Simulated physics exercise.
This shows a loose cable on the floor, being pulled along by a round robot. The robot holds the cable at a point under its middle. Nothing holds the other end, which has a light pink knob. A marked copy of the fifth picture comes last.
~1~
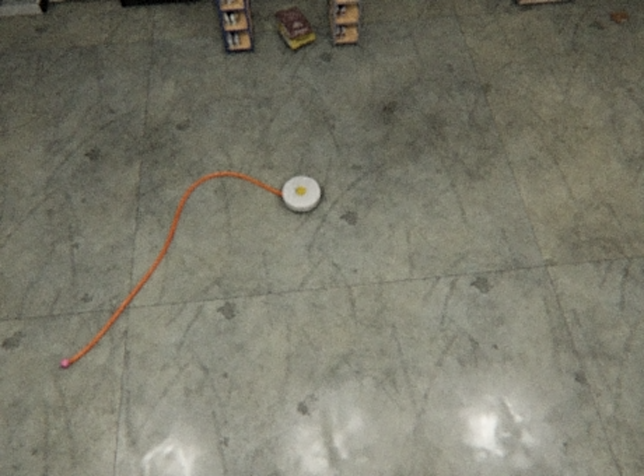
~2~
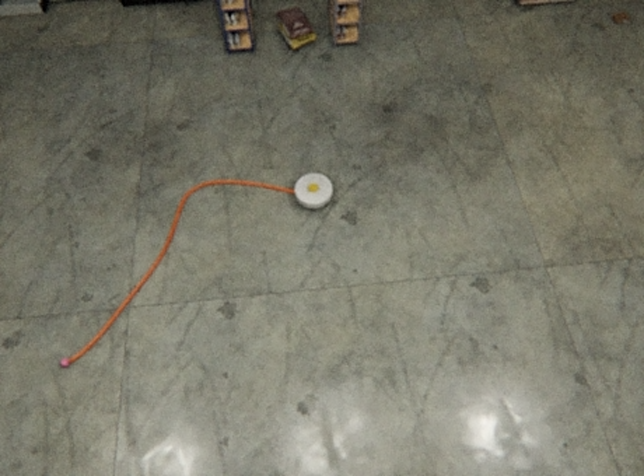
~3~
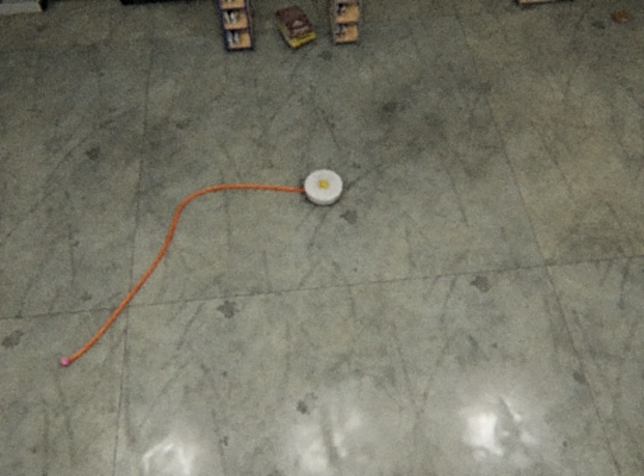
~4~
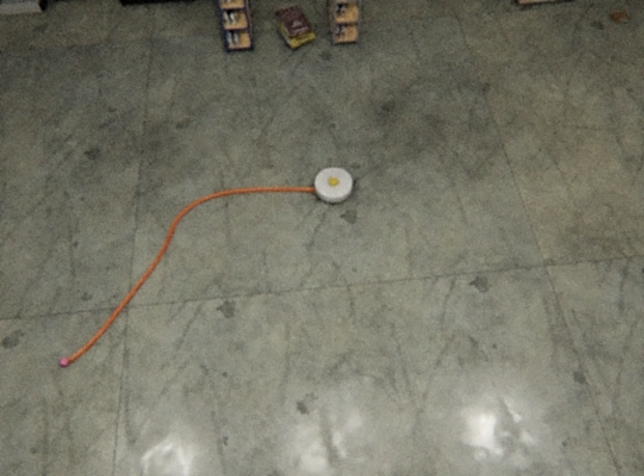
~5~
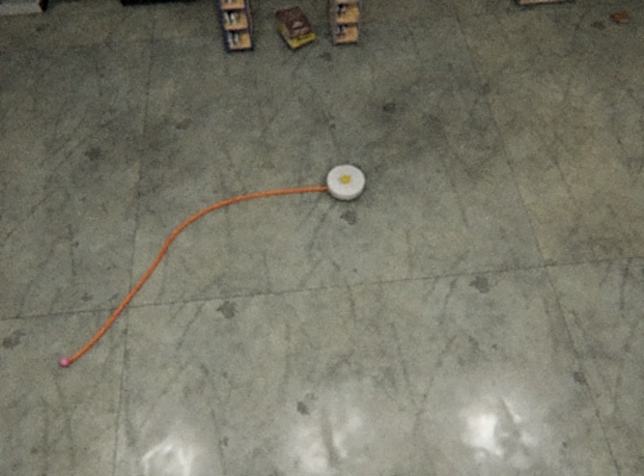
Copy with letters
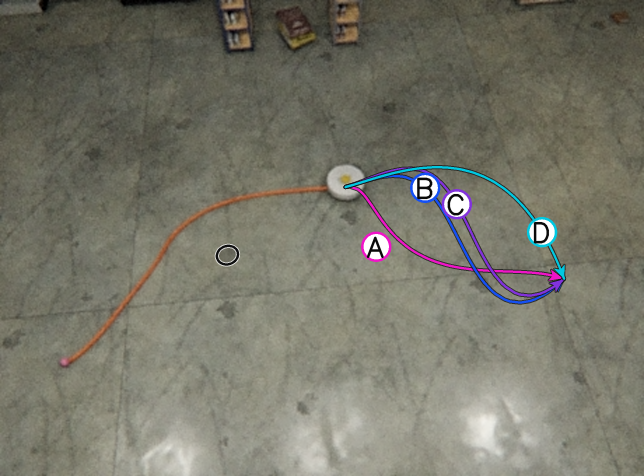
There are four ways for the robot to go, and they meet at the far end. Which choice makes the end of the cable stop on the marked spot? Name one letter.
With D the free end lies on the ring.
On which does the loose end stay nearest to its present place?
Route A.
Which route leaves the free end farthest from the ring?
Route A.
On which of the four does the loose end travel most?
D.
On the marked copy, A from (345, 187) via (431, 260) to (562, 278); B from (345, 187) via (456, 234) to (564, 279); C from (345, 187) via (461, 212) to (563, 280); D from (345, 187) via (475, 173) to (564, 279); the ring at (227, 255).
Taking D. A third of the way, robot (442, 163), middle of the cable (289, 220), free end (134, 301).
Two thirds of the way, robot (530, 209), middle of the cable (359, 211), free end (200, 264).
When it is over, robot (567, 276), middle of the cable (390, 224), free end (226, 253); the free end is on the ring.
As for the rest, A leaves the free end at (203, 287); B leaves the free end at (205, 270); C leaves the free end at (207, 265).
